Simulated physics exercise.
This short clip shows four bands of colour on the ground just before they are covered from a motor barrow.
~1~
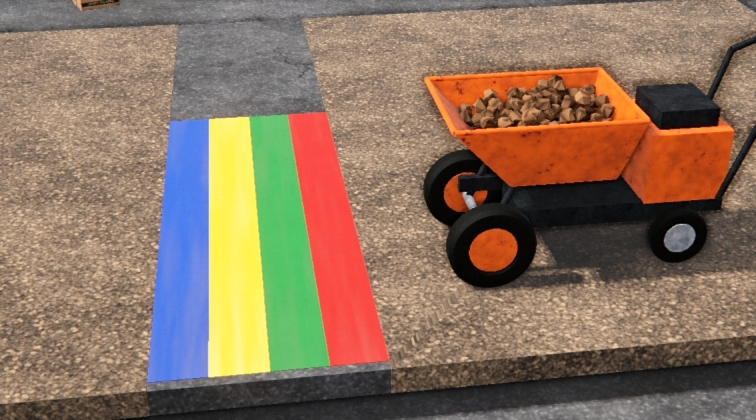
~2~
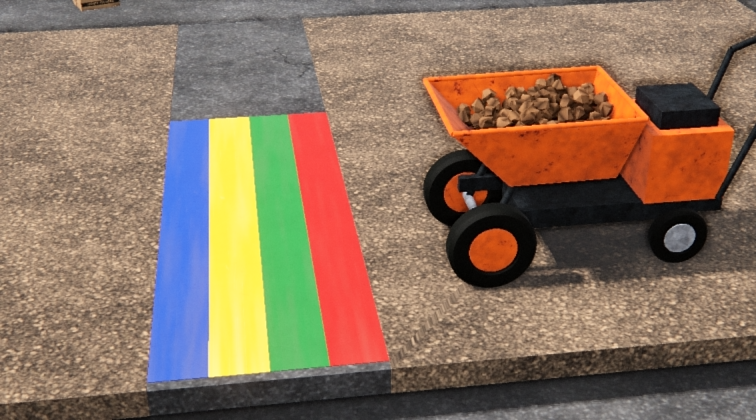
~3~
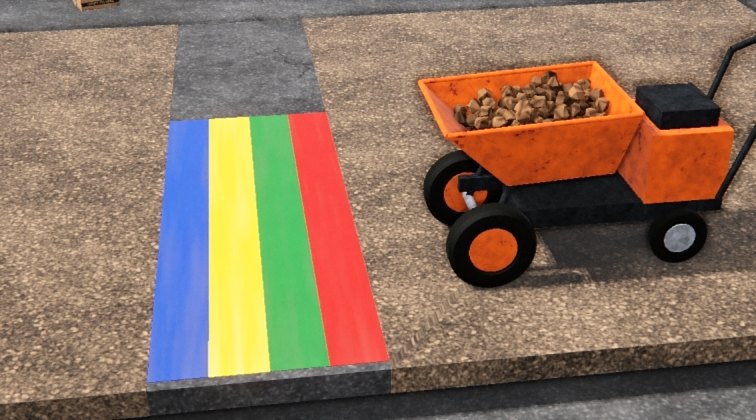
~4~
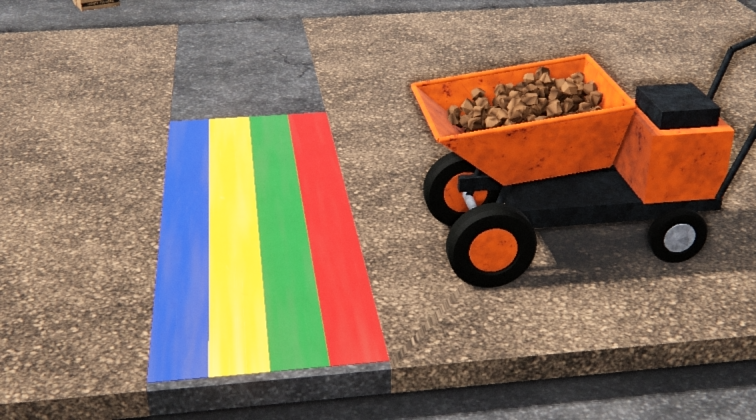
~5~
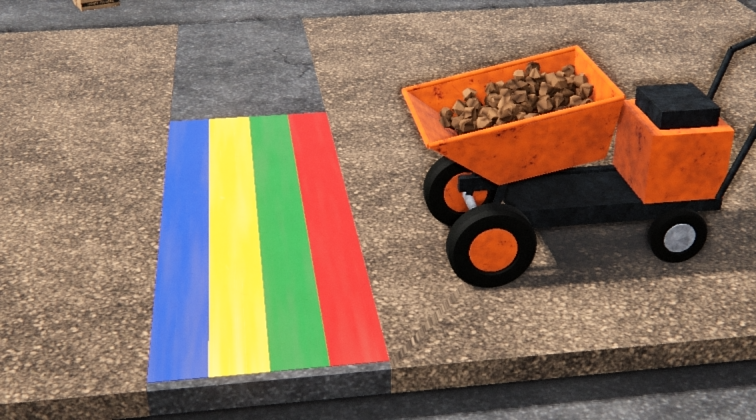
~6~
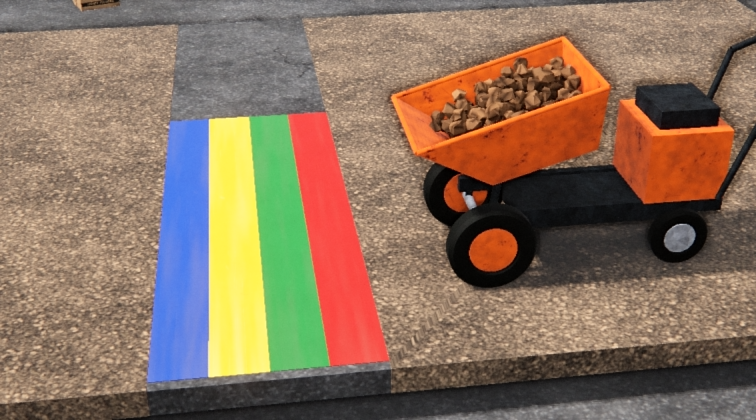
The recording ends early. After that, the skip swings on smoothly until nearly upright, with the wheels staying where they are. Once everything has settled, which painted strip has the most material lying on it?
Most of it lies on the green strip.
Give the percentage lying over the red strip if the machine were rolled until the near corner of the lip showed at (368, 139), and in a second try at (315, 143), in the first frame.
About 0 and 0 per cent.
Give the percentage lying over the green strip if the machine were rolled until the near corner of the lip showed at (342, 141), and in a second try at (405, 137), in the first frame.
Near 0 % and 40 %.
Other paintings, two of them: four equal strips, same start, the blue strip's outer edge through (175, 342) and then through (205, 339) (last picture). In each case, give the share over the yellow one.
I'd say about 20 % for the first and about 20 % for the second.
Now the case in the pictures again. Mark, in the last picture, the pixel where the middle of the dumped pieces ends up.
Somewhere close to (296, 263) in the last picture.
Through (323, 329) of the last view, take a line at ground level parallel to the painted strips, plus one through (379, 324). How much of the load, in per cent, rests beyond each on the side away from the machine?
Around 50 per cent for the first, around 80 per cent for the second.
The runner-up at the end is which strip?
Rank 2: Red.
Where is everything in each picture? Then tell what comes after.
Lip of the skip at (455, 134), level; top of the load at (544, 98), clay clods; red strip at (351, 322); green strip at (295, 327); yellow strip at (238, 332); blue strip at (180, 337), in the first frame.
Lip of the skip at (453, 134), level; top of the load at (543, 97), in the second frame.
Lip of the skip at (448, 137), tipped barely; top of the load at (562, 101), in the third frame.
Lip of the skip at (440, 140), tipped a little; top of the load at (555, 96), in the fourth frame.
Lip of the skip at (429, 146), tipped a little; top of the load at (546, 91), in the fifth frame.
Lip of the skip at (417, 154), tipped clearly; top of the load at (547, 94); red strip at (351, 322); green strip at (295, 327); yellow strip at (238, 332); blue strip at (180, 337), in the sixth frame.
Soon after the last picture, skip tipped steeply; all in the skip.
A little later, skip tipped right over; about two thirds in the skip; about a quarter over the red strip; about a quarter over the green strip; a stray few over the yellow strip; a stray few falling.
Later still, skip tipped right over; about a quarter in the skip; about a quarter over the red strip; about a third over the green strip; a small part over the yellow strip; a stray few over the blue strip; a stray few off the paint.
At rest, skip tipped right over; about a quarter in the skip; about a quarter over the red strip; about a third over the green strip; a small part over the yellow strip; a stray few over the blue strip; a stray few off the paint.
